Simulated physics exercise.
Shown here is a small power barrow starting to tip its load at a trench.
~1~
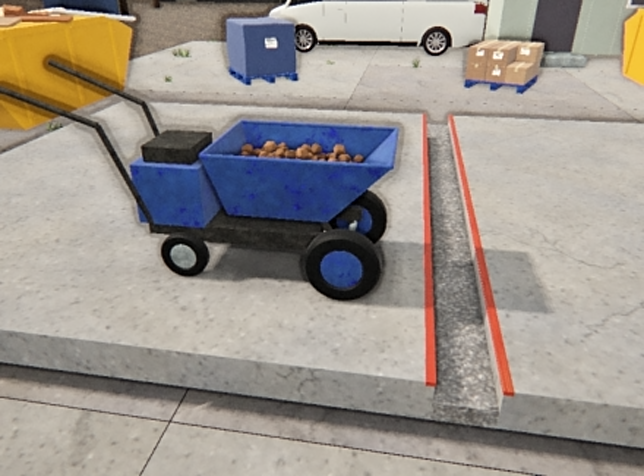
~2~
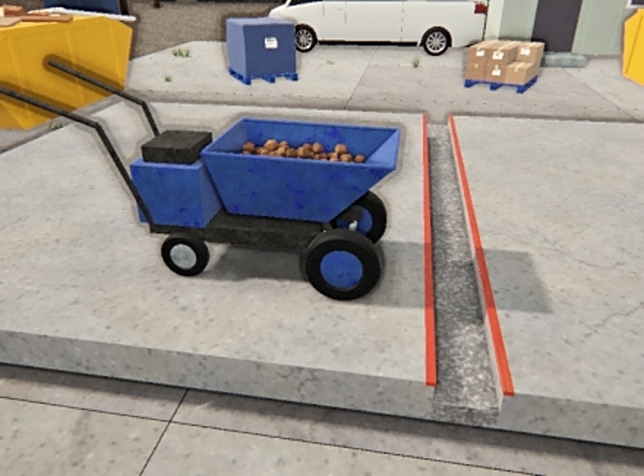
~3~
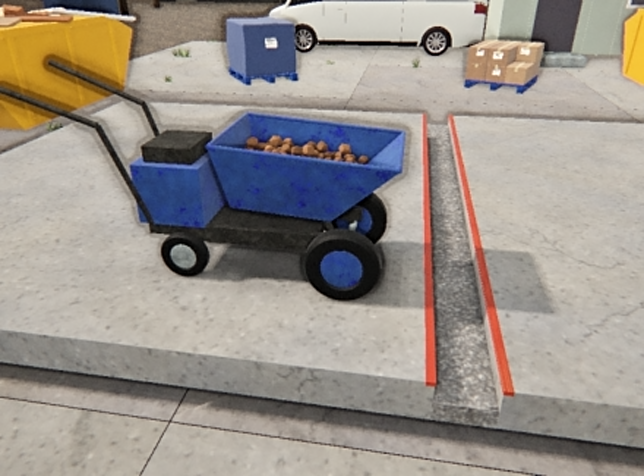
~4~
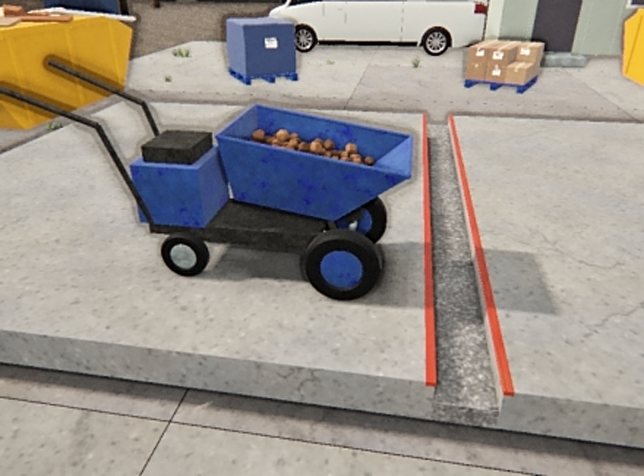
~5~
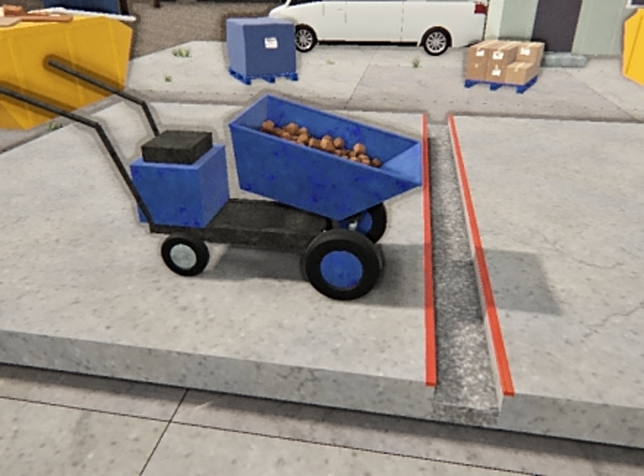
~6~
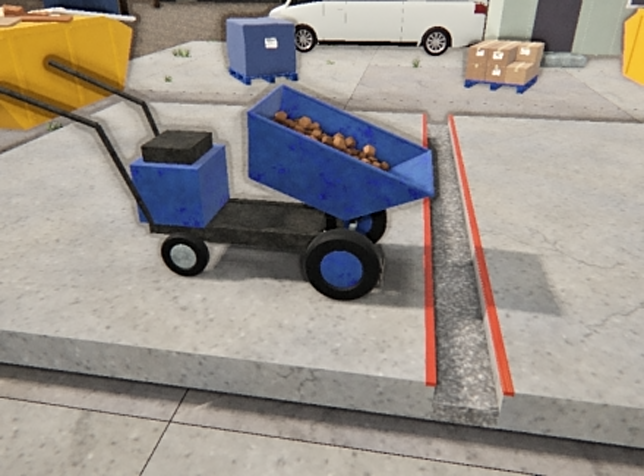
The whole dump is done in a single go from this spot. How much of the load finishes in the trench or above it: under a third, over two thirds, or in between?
In between, a third to two thirds.
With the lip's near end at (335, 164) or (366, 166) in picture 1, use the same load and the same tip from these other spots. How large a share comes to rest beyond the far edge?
About 10 percent the first time, about 20 percent the second.
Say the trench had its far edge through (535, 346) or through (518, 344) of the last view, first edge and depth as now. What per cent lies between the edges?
In order: Near 80, then 70 percent.
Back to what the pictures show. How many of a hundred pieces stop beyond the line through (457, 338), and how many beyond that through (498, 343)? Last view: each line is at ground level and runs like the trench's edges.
Close to 80 and 40 per cent respectively.
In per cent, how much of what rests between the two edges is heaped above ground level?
Roughly 15 %.
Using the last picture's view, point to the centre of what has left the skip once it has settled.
The centre settles at about (478, 278).
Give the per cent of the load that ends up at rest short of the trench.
I'd estimate about 0 per cent of the load.
Shortly afterwards, skip tipped steeply; the whole lot in the skip.
Next, skip tipped right over; near half in the skip; near a quarter in or heaped over the trench; near a quarter beyond it.
Some moments later, skip tipped right over; a little in the skip; near half in or heaped over the trench; near half beyond it.
In the end, skip tipped right over; a little in the skip; near half in or heaped over the trench; near half beyond it.
